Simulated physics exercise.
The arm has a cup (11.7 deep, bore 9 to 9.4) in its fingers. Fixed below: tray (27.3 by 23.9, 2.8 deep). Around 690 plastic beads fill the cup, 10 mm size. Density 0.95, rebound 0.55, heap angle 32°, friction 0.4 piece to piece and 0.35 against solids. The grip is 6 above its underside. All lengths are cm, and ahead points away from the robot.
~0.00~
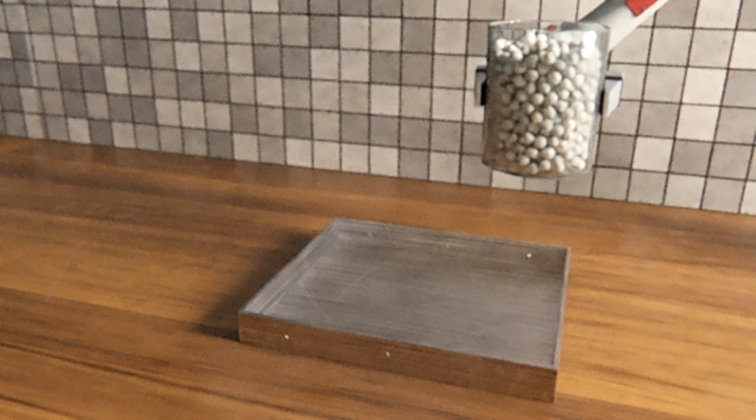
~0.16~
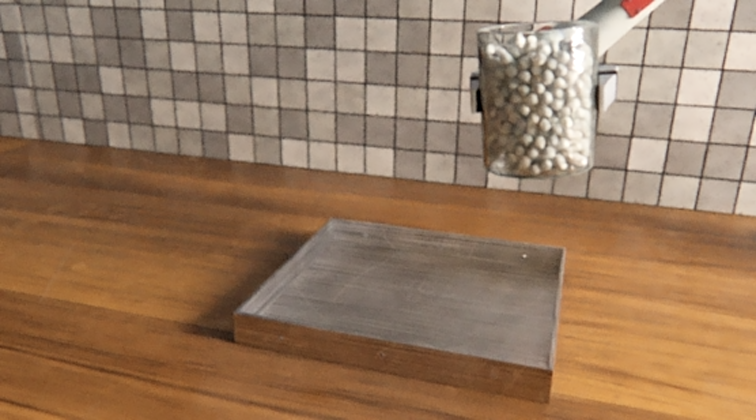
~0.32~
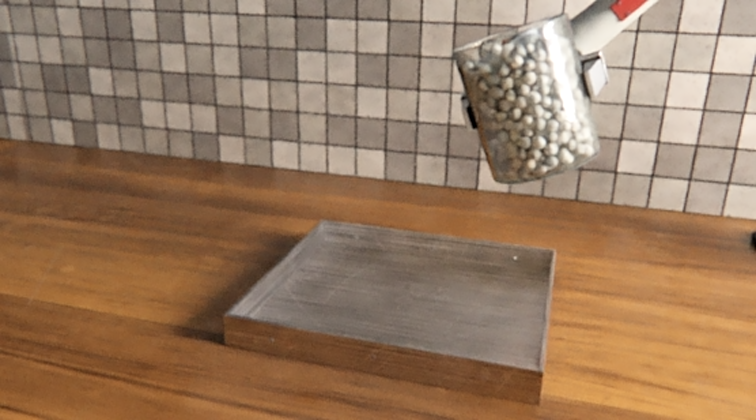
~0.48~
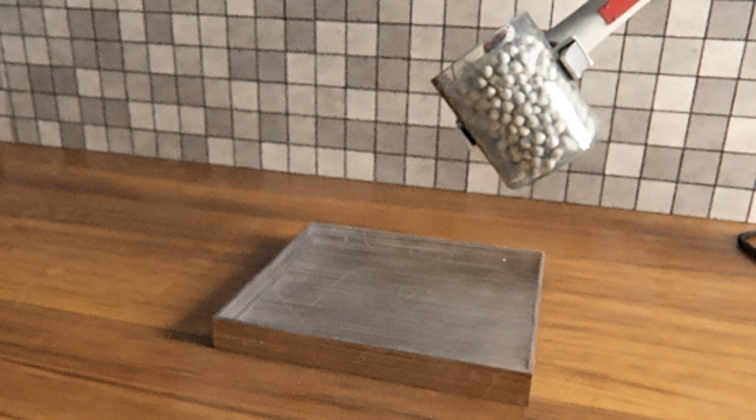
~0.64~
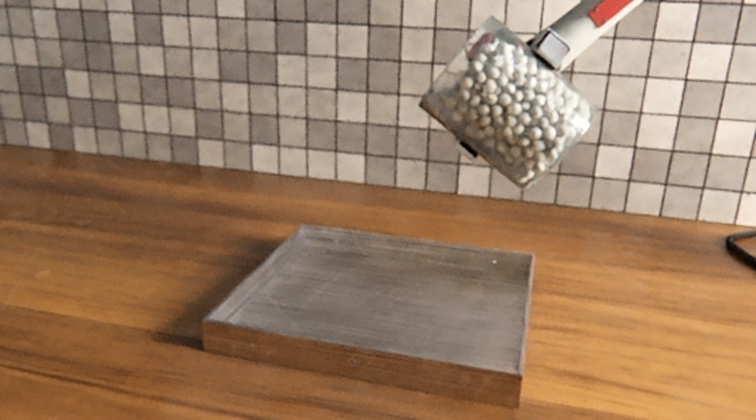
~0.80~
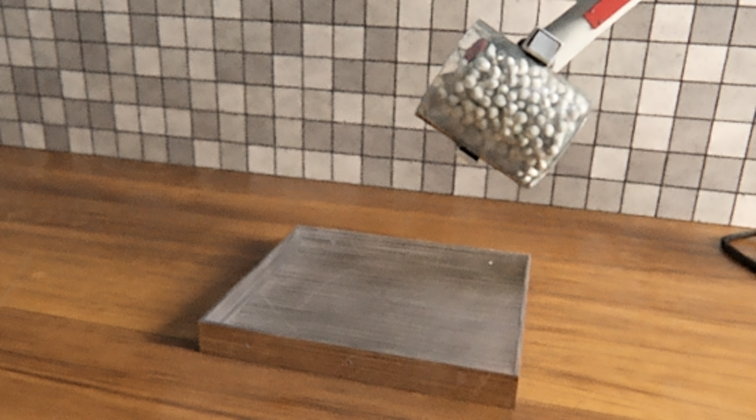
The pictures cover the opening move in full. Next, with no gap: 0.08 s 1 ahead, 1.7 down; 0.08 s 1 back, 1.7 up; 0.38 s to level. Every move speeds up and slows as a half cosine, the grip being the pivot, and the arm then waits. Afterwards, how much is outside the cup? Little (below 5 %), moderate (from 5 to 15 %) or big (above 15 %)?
Outside the cup the share is little, below 5 %.
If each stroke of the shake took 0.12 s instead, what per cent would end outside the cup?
Then about 0 per cent.
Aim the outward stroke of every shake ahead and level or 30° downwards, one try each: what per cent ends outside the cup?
Some 10 and 5 per cent.
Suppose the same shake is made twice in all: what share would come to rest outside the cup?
In that case some 5 per cent.
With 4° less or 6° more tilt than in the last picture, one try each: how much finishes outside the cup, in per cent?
About 0 and 5 per cent.
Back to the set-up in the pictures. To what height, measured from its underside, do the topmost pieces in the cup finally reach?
Some 12.0 cm.
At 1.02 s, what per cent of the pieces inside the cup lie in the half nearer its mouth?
About 45 per cent.
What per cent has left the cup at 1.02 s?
Near 0 per cent so far.
After 1.02 s, tilted 57° forward, highest piece 25 above the table; 684 in the cup, 1 in the tray, 5 in flight or on a rim.
After 1.23 s, tilted 11° forward, highest piece 28 above the table; 676 in the cup, 11 in the tray, 3 in flight or on a rim.
After 1.54 s, level, highest piece 28 above the table; 676 in the cup, 12 in the tray, 2 in flight or on a rim.
After 2.59 s, level, highest piece 28 above the table; 676 in the cup, 14 in the tray.
In the end, 676 in the cup, 14 in the tray. That is 2 % outside the cup.
